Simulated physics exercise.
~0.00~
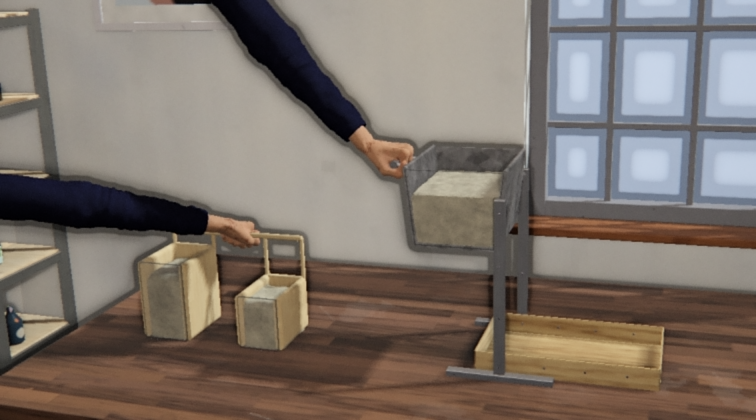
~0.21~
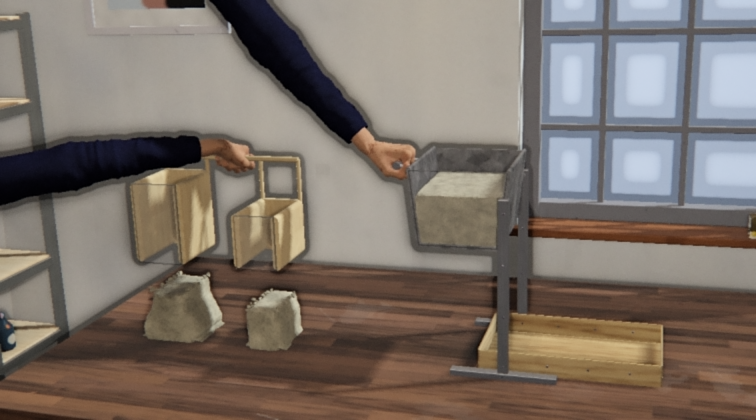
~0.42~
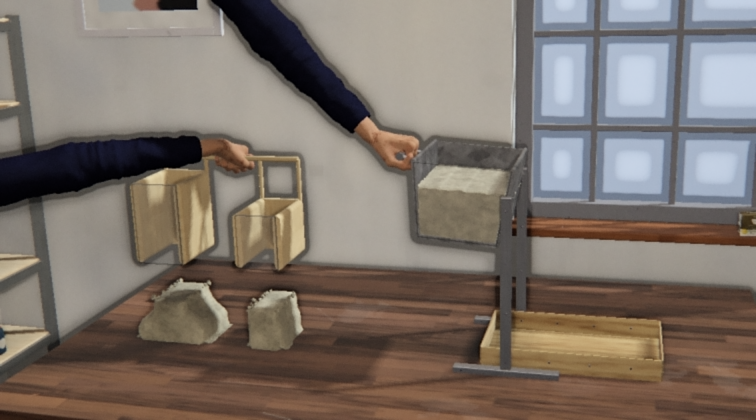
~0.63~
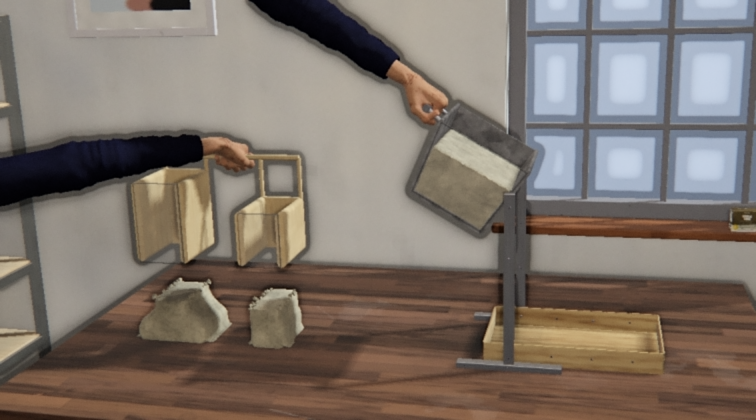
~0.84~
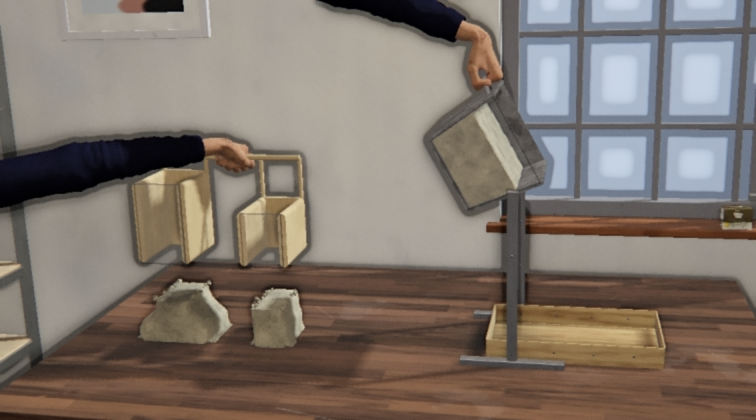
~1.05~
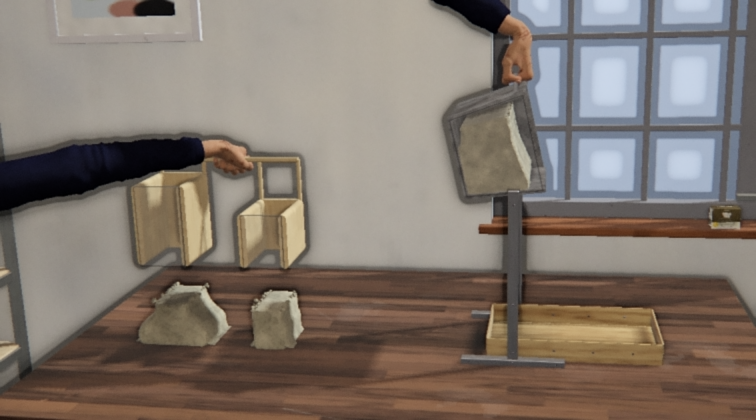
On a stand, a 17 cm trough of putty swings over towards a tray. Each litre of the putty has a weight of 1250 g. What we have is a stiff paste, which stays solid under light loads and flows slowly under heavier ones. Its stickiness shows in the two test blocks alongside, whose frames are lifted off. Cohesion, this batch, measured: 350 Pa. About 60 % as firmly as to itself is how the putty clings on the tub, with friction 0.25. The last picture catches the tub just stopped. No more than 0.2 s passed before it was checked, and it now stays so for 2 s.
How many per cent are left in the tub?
About 84 %.
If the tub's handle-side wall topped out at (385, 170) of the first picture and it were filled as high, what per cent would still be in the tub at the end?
Some 55 percent would still be in the tub at the end.
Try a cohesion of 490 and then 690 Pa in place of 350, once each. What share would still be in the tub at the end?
Result: 100 % for the first case, 100 % for the second.
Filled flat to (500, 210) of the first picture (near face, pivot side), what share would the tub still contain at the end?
That gives some 100 %.
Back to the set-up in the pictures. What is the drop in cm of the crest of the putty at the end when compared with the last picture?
Roughly 6 cm.
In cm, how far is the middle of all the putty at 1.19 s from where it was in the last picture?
The change is near 3 cm.
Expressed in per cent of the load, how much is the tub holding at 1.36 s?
About 95 %.
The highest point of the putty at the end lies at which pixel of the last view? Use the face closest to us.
(495, 143).
After 1.19 s, the tub is at 78 degrees and holds 100 %.
After 1.36 s, the tub is at 78 degrees and holds 93 %.
After 1.53 s, the tub is at 78 degrees and holds 88 %.
After 1.70 s, the tub is at 78 degrees and holds 85 %.
After 3.05 s, the tub is at 78 degrees and holds 84 %.
